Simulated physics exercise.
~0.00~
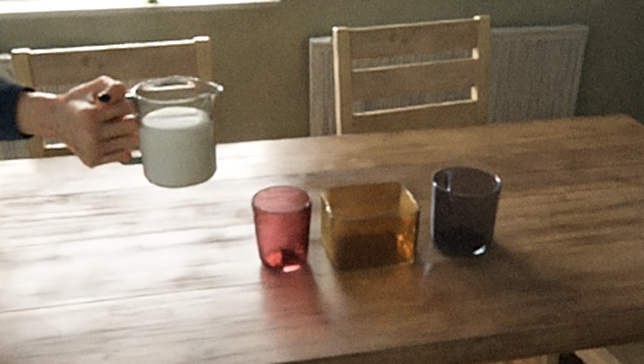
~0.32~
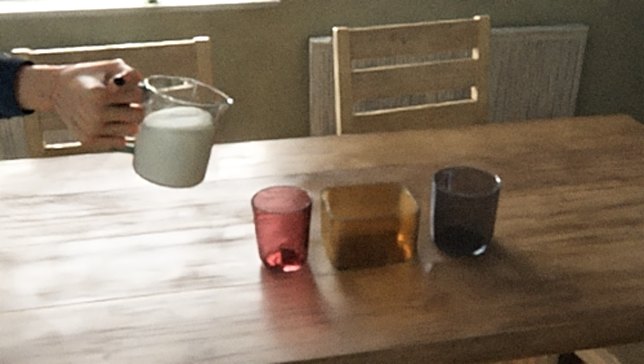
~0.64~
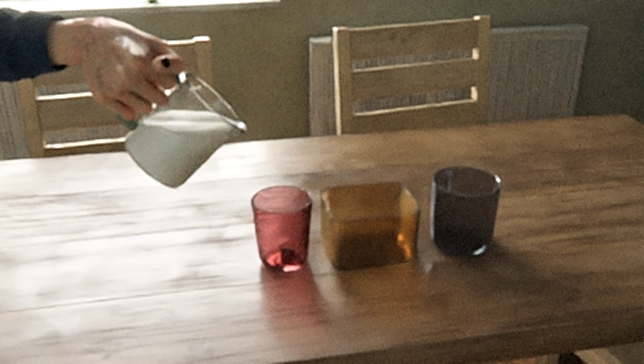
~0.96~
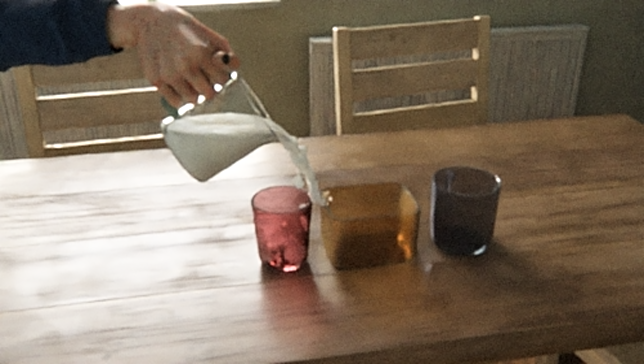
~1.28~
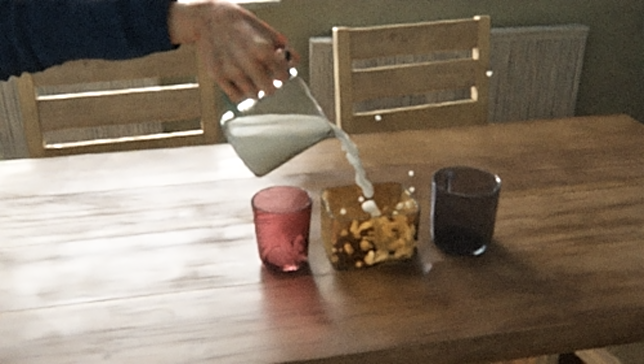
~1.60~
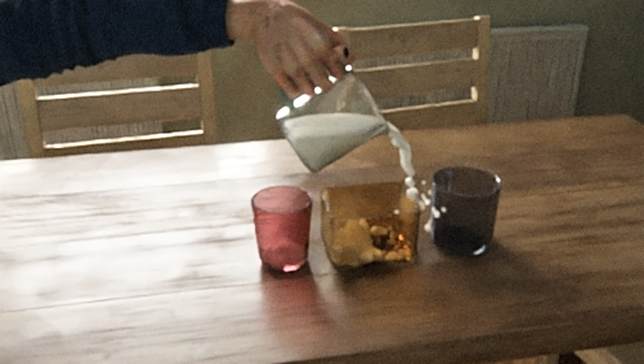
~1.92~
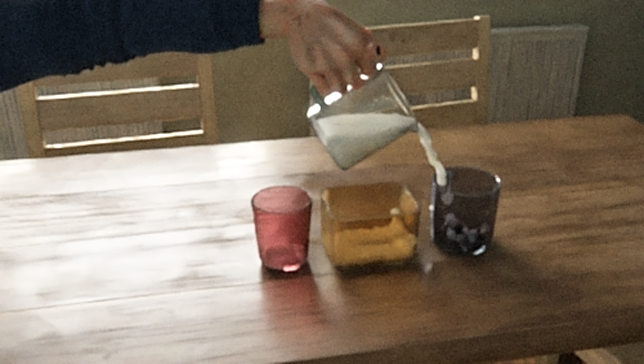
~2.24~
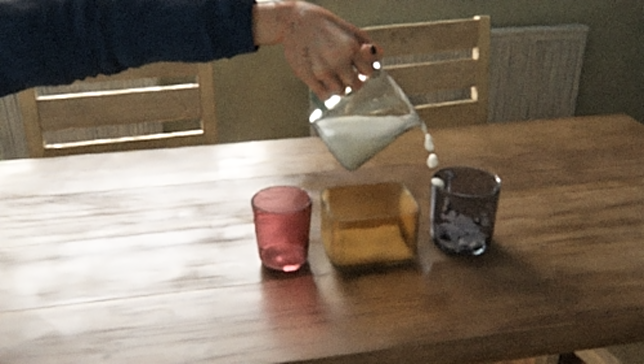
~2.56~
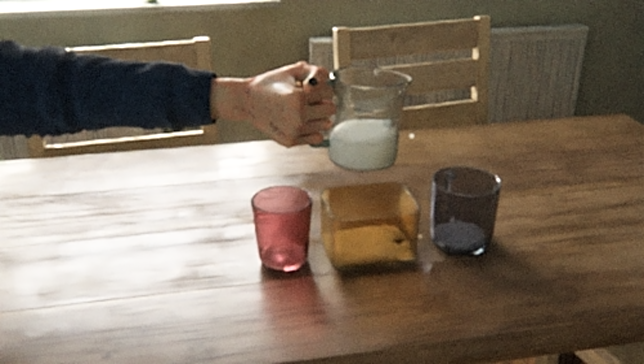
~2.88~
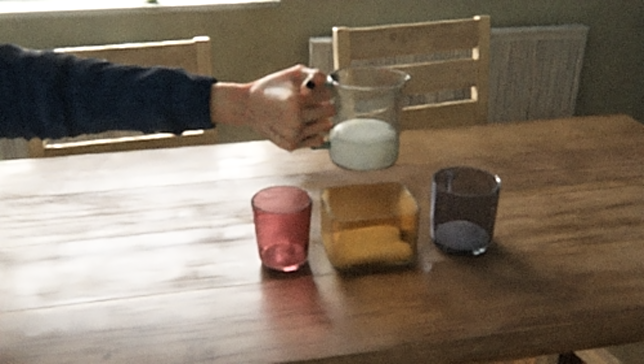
A hand tilted a glass pitcher of milk and swept it rightward, pouring over a red tumbler, an amber tub and a dark mug on a wooden table, then leveled it, leaving milk in the pitcher and a little in the mug.
